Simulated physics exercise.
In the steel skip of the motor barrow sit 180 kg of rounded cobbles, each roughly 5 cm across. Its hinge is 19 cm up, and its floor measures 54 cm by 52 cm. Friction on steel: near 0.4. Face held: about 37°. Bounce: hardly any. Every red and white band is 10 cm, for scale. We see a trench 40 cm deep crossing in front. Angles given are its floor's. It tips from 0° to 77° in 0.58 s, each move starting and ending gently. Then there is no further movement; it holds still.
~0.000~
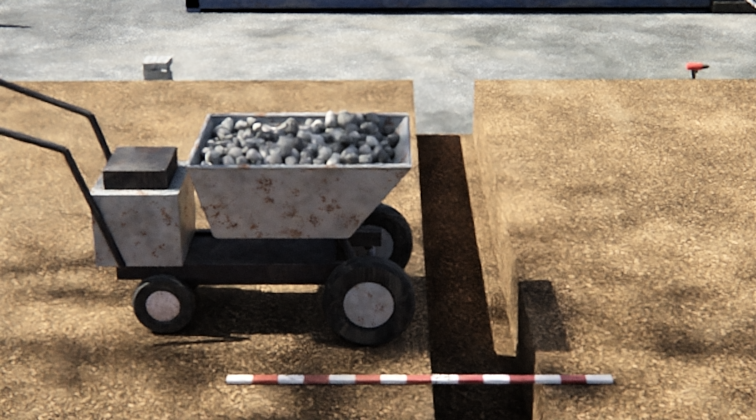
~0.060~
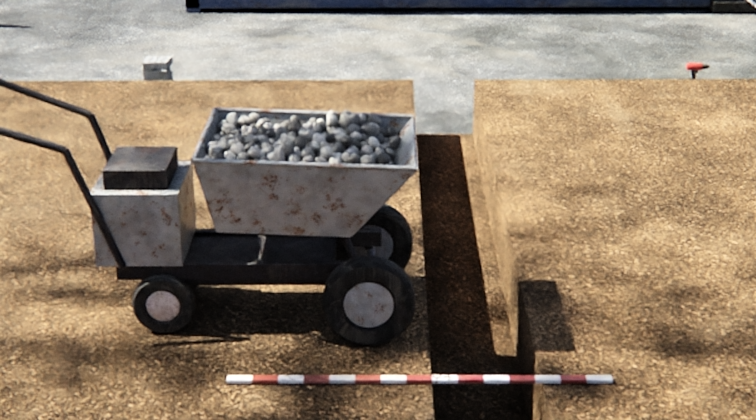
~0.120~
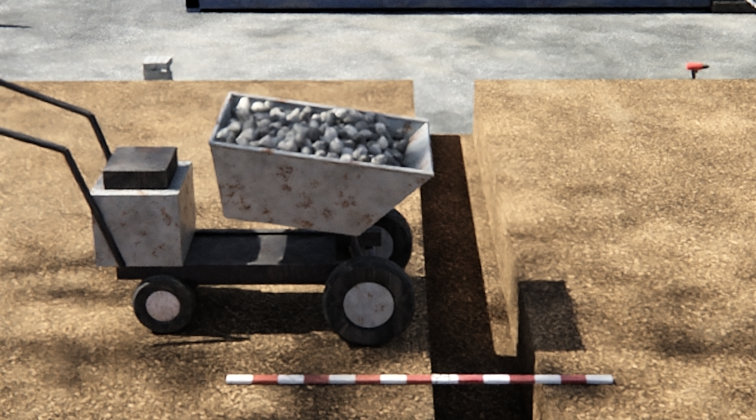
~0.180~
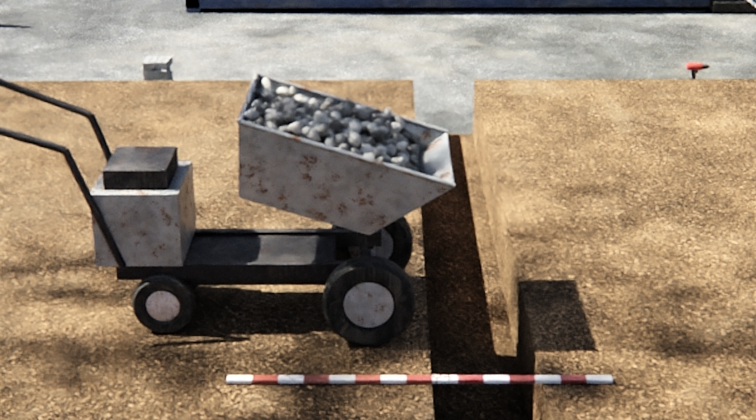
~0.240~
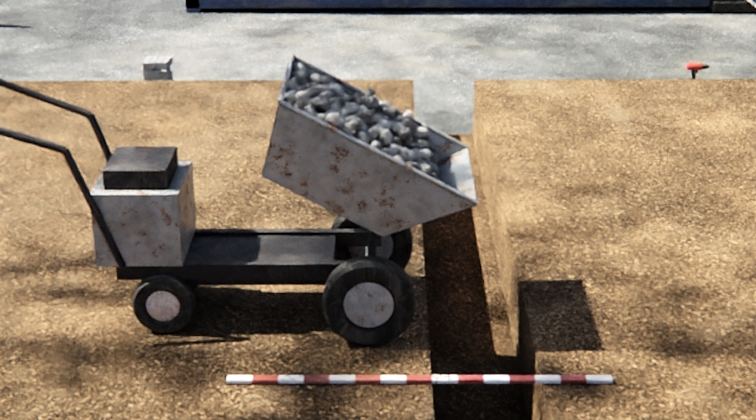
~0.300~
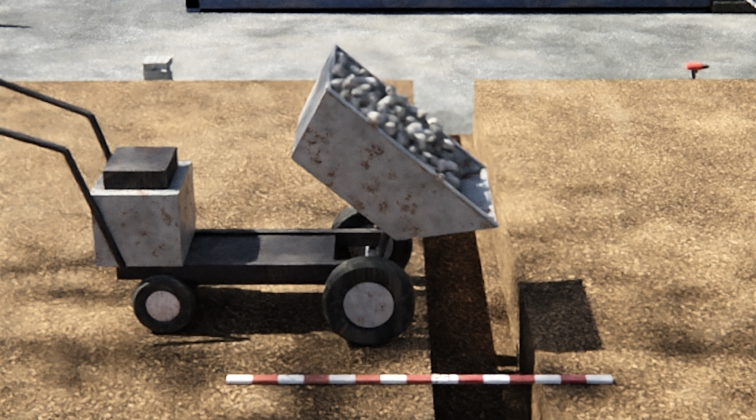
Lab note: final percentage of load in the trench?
Approx. 10 %.
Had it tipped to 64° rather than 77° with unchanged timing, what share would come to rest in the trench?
Then about 20 per cent.
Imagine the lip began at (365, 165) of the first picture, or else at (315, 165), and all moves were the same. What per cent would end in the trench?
First place: Near 35%; second place: Near 75%.
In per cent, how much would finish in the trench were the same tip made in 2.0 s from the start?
In that case, around 30%.
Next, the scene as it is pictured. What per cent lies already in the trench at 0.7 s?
Around 0 per cent of it.
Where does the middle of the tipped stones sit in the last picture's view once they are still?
(639, 306).
After 0.4 s the floor is at 64°; 100 % in the skip; the foremost stones are at (507, 224).
After 0.7 s the floor is at 77°; 42 % in the skip, 1 % in the trench, 58 % past the trench; the foremost stones are at (645, 293).
After 1.0 s the floor is at 77°; 3 % in the skip, 5 % in the trench, 92 % past the trench; the foremost stones are past the picture's edge.
After 3.0 s the floor is at 77°; 0 % in the skip, 10 % in the trench, 90 % past the trench; the foremost stones are past the picture's edge.
